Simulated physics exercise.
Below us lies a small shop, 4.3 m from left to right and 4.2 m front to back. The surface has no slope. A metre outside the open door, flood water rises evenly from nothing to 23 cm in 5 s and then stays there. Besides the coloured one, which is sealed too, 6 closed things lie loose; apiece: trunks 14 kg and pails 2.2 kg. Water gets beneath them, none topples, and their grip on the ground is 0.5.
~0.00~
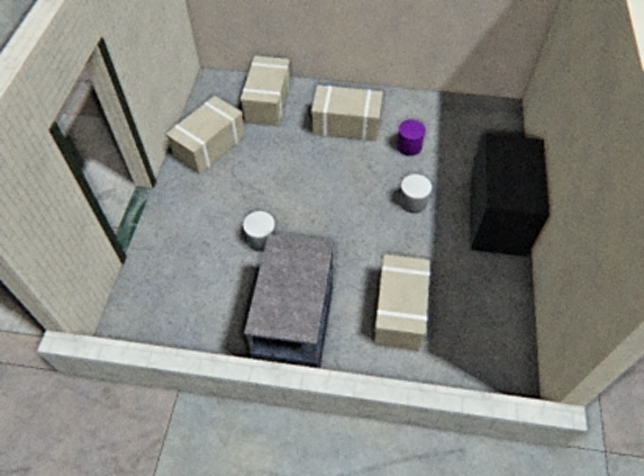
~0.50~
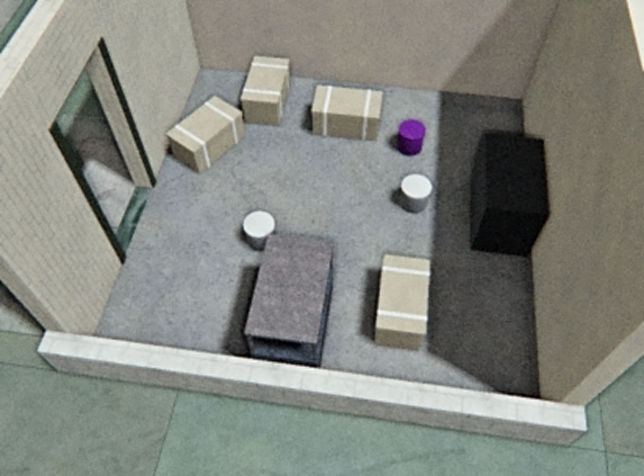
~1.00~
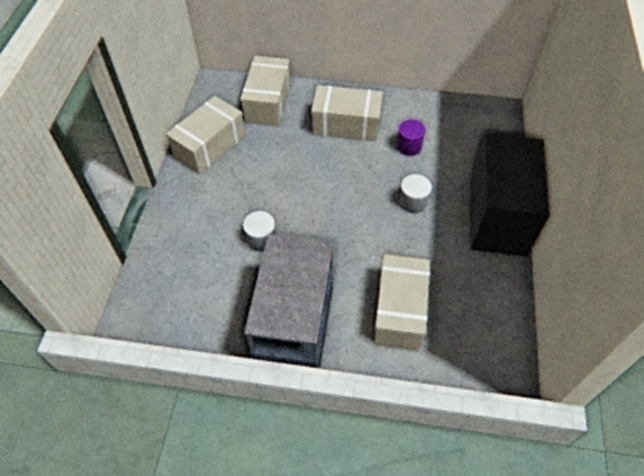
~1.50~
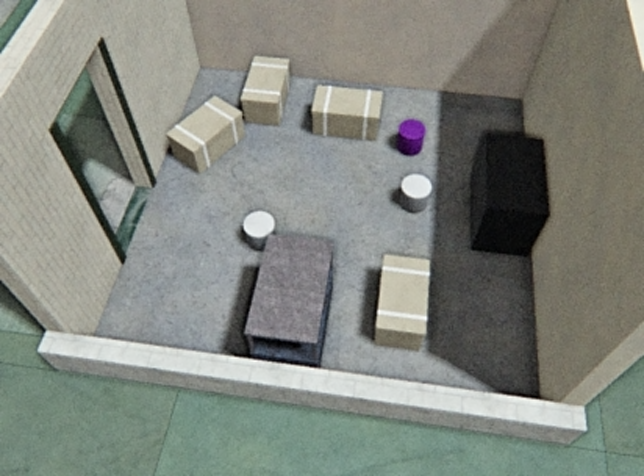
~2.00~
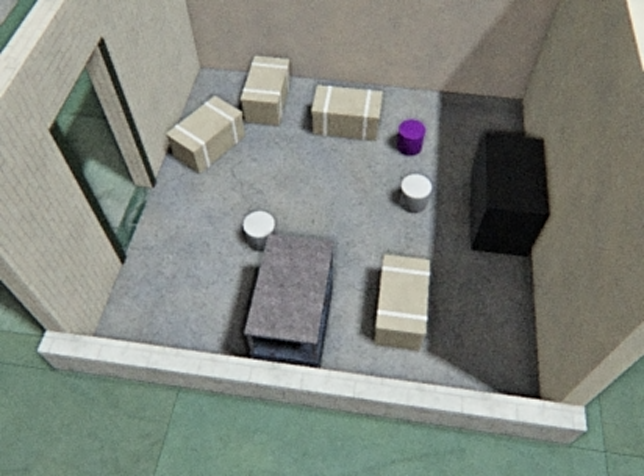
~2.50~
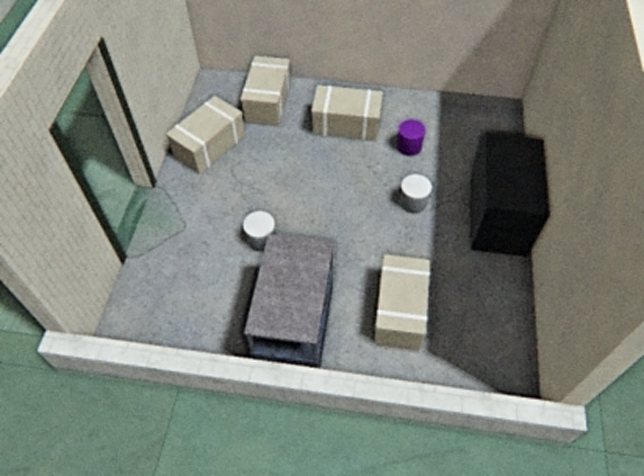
Greenish water spread over the paving outside a small room, then crept through the open doorway on the left onto the floor, while the boxes, the purple pail and the pale pails stayed still.
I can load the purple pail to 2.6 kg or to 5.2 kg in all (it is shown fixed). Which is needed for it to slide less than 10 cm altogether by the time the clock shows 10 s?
I expect that neither load is enough.
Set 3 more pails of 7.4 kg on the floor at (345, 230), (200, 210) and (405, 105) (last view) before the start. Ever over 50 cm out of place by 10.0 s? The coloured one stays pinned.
In that order: More, past it, short of it.
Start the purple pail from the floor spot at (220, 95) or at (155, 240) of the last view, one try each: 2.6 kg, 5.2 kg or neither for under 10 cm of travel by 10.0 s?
In that order: The smaller is enough; neither is enough.
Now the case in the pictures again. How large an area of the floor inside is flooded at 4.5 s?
Roughly 5.5 m2.
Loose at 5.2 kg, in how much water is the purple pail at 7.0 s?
About 4 cm.
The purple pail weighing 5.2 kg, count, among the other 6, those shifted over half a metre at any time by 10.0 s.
2 of them.
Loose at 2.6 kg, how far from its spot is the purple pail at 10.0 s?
About 100 cm.
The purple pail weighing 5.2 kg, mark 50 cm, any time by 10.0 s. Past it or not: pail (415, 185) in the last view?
It is past it.
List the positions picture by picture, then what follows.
The purple pail at (412, 129), on the bottom; 0.0 m2 under water; 0 of 7 have shifted, in the first picture.
The purple pail at (412, 129), on the bottom; 0.0 m2 under water; 0 of 7 have shifted, in the second picture.
The purple pail at (412, 129) rests on the ground; water covers 0.0 m2; 0 of 7 have shifted, in the third picture.
The purple pail at (412, 129) rests on the ground; 0.0 m2 under water; 0 of 7 have shifted, in the fourth picture.
The purple pail at (412, 129), on the bottom; 0.0 m2 under water; 0 of 7 have shifted, in the fifth picture.
The purple pail at (412, 129) rests on the ground; water covers 0.3 m2; 0 of 7 have shifted, in the sixth picture.
After 3.5 s the purple pail would be 0 cm from its start with 2.6 kg and 0 cm from its start with 5.2 kg; 0 cm of water round it then.
After 4.5 s the purple pail would be 0 cm from its start with 2.6 kg and 0 cm from its start with 5.2 kg; 0 cm of water round it then.
After 7.0 s the purple pail would be 42 cm from its start with 2.6 kg and 0 cm from its start with 5.2 kg; 4 cm of water round it then.
After 10.0 s the purple pail would be 100 cm from its start with 2.6 kg and 64 cm from its start with 5.2 kg; 7 cm of water round it then.
